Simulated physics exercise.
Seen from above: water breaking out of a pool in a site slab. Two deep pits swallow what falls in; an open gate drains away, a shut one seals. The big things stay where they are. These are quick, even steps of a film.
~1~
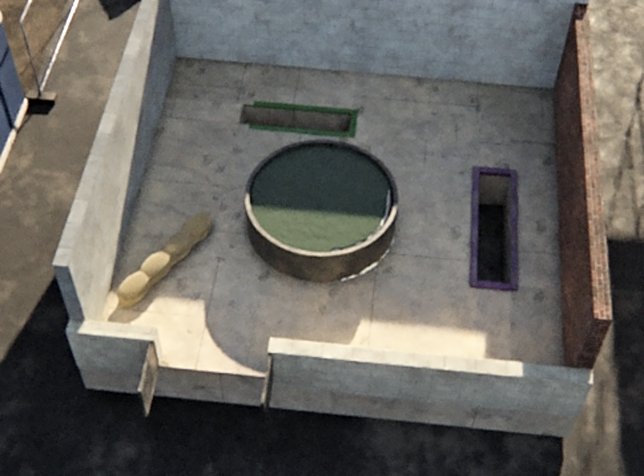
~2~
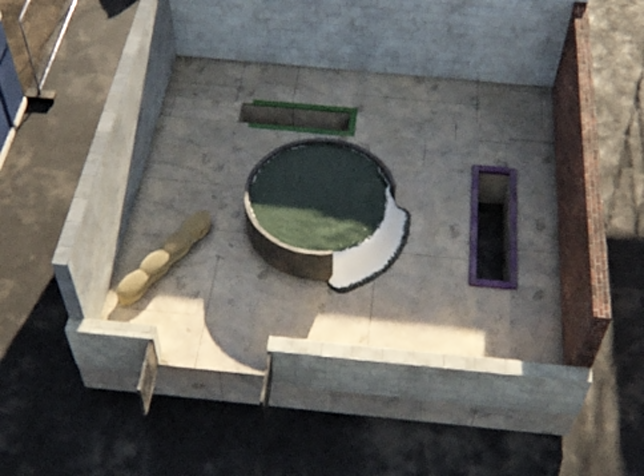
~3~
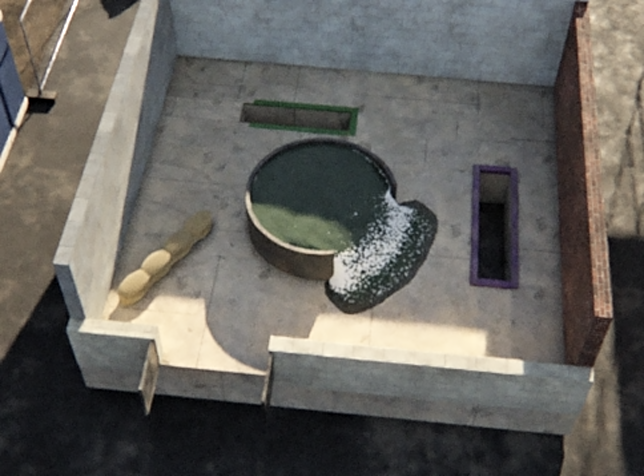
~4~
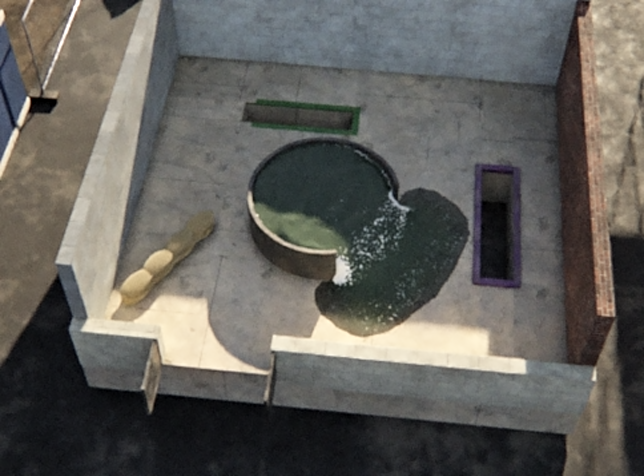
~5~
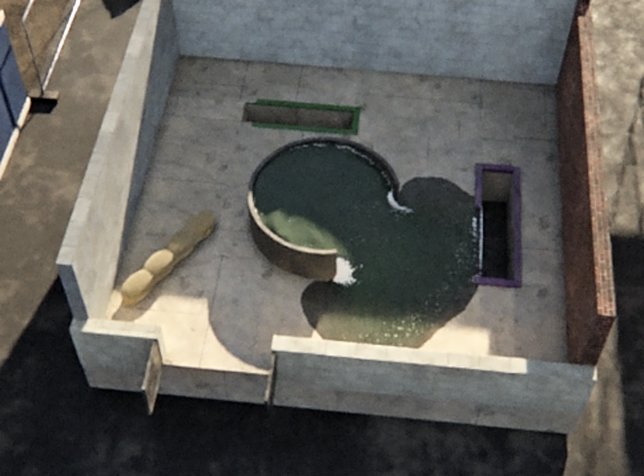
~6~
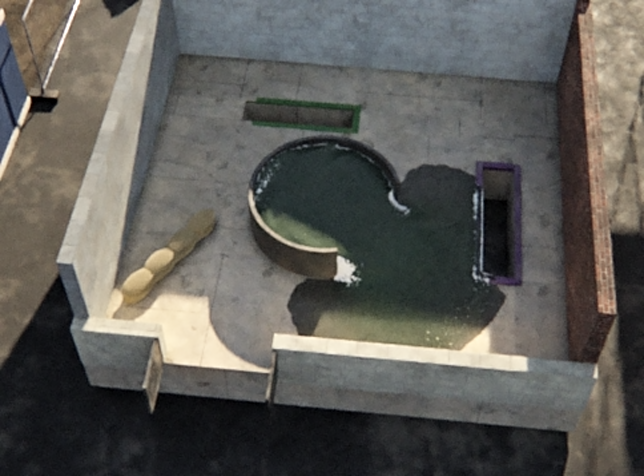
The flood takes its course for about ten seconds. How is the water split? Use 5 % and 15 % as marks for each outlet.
One by one: The gate takes less than 5 %; the purple pit takes more than 15 %; the green pit takes less than 5 %.
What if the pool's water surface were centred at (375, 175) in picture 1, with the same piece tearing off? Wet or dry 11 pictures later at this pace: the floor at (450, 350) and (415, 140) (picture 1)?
One after the other: Wet, dry.
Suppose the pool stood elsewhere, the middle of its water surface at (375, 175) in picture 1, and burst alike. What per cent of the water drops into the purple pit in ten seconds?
In per cent: Purple 55.
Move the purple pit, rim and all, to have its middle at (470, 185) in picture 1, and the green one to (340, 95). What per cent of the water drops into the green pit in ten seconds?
Parts in a hundred: Green 8.
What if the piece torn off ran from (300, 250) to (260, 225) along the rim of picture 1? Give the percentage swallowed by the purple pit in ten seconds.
Roughly, in per cent: Purple 0.
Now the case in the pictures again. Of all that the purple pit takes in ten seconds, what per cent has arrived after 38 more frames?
Close to 90 %.
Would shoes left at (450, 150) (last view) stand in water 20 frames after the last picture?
Answer: Covered.
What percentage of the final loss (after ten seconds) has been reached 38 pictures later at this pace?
I make it 80 per cent.
A moment on, water covers 25 % of the floor; the gate 0 %, the purple pit 7 %, the green pit 0 %.
Next, water covers 25 % of the floor; the gate 0 %, the purple pit 14 %, the green pit 0 %.
Then, water covers 35 % of the floor; the gate 0 %, the purple pit 22 %, the green pit 0 %.
Later, water covers 55 % of the floor; the gate 0 %, the purple pit 33 %, the green pit 0 %.
In the end, water covers 80 % of the floor; the gate 2 %, the purple pit 36 %, the green pit 2 %.
